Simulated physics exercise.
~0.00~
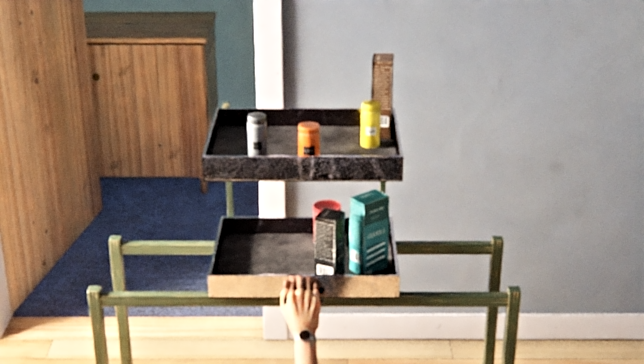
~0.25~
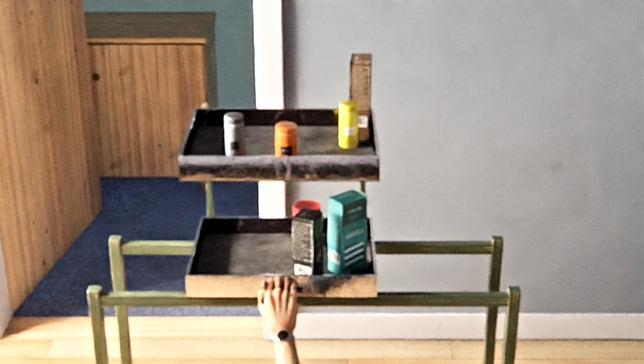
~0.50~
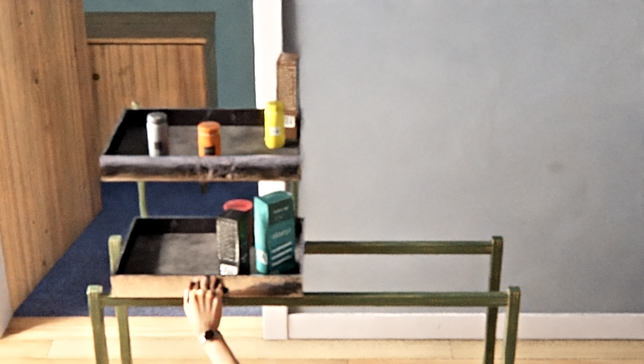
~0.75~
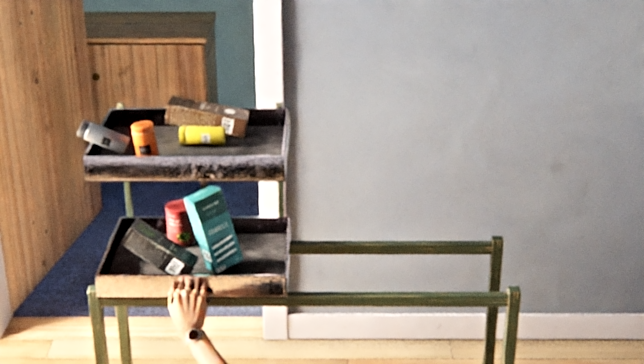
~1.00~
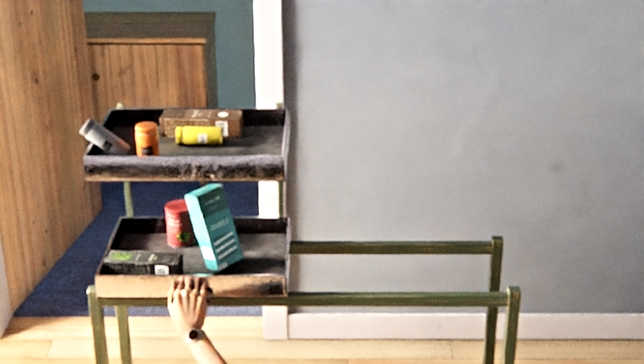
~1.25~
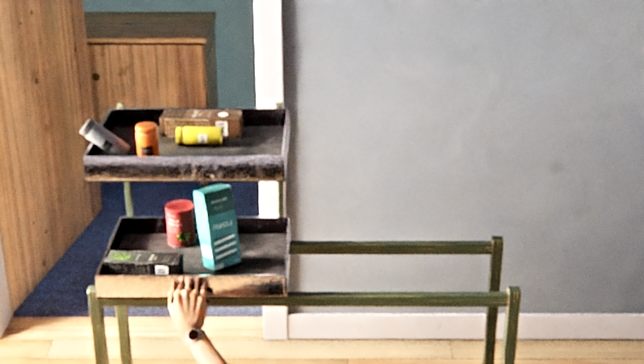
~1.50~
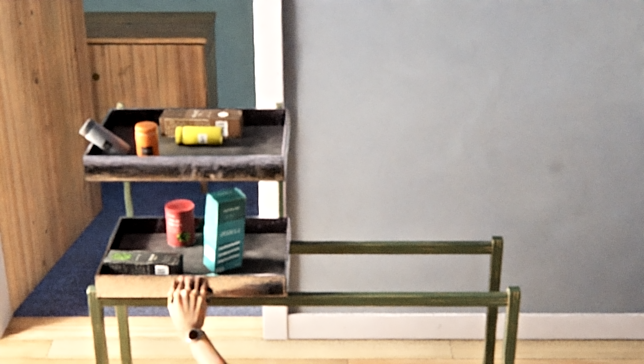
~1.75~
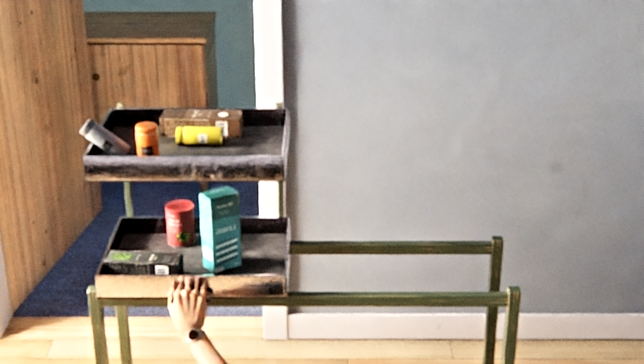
A hand grips the front edge of the lower of two dark trays on a green-railed frame, seen from the front against a grey wall, with wood panelling at left. The upper tray holds grey, orange and yellow shakers and an upright brown carton; the lower holds a black carton, red tin and turquoise packet. The hand slides both trays left, faster and faster, until they stop abruptly. The brown and black cartons and the grey and yellow shakers topple, while the turquoise packet tips, then rocks back upright. Everything stays aboard, with the orange shaker and red tin still standing.
